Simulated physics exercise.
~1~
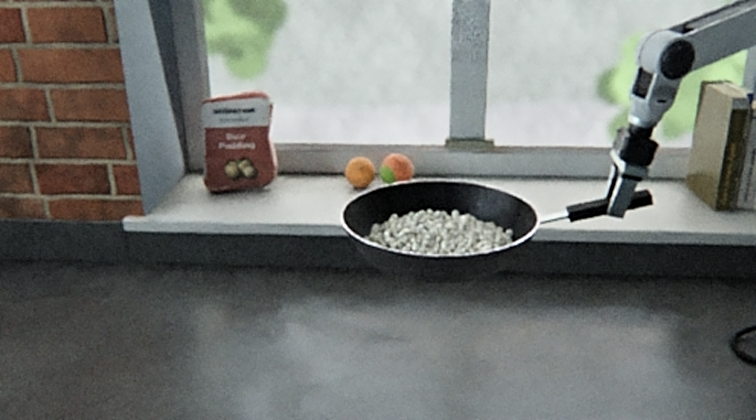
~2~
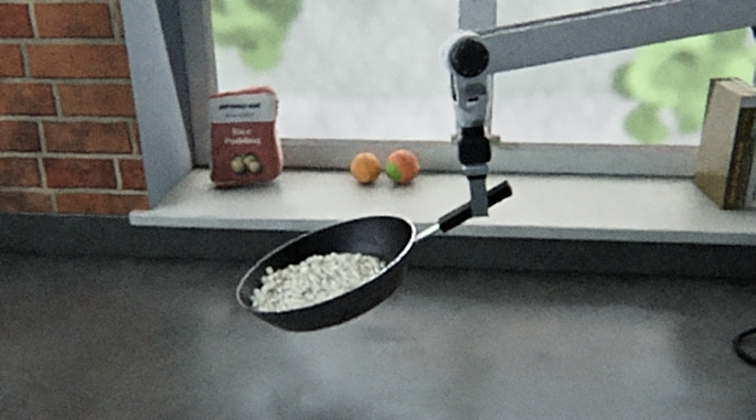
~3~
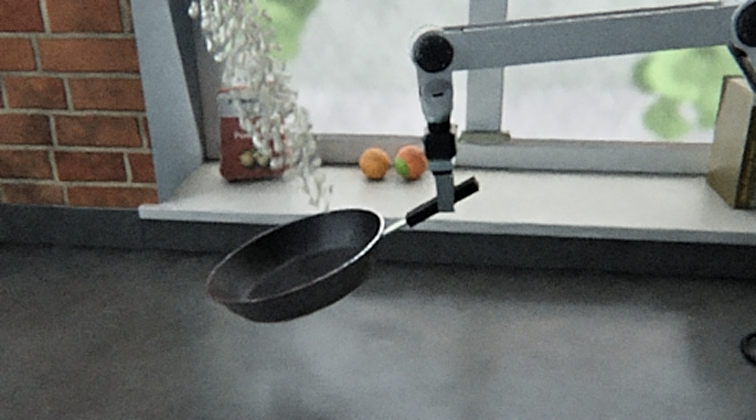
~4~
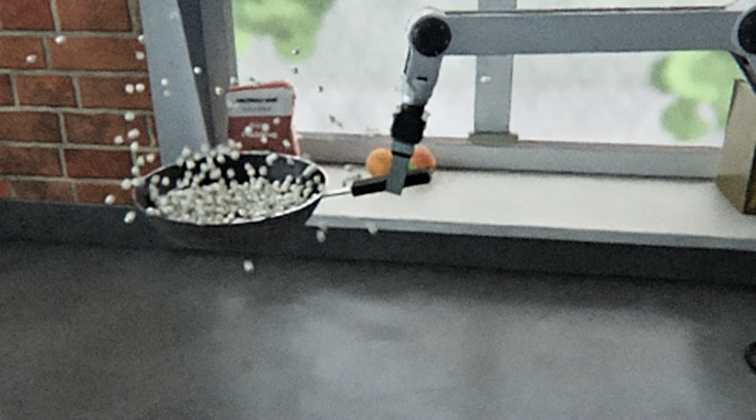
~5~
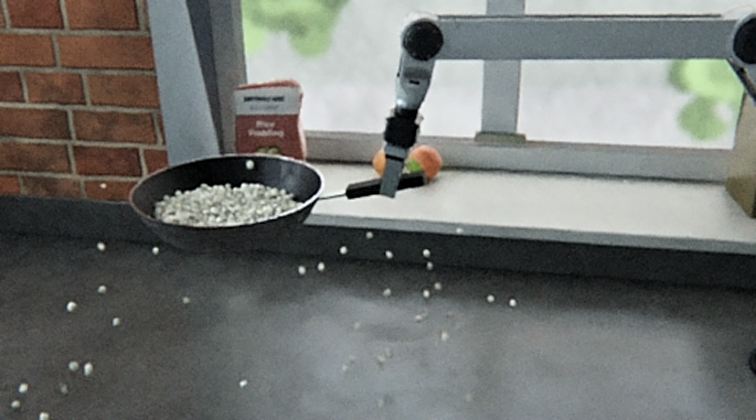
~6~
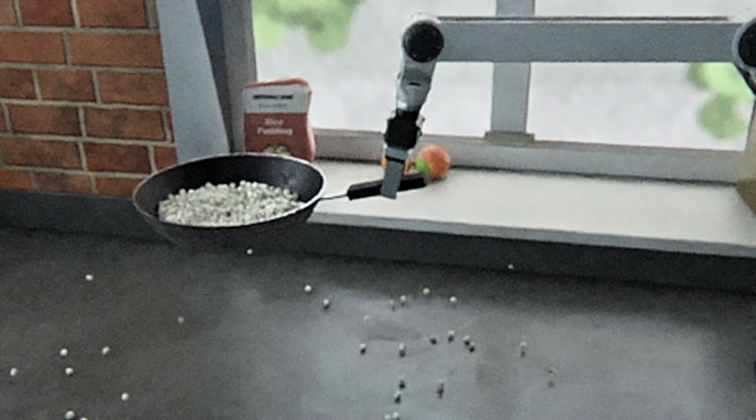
A robot arm tosses white beads from a frying pan, catching most while some scatter.
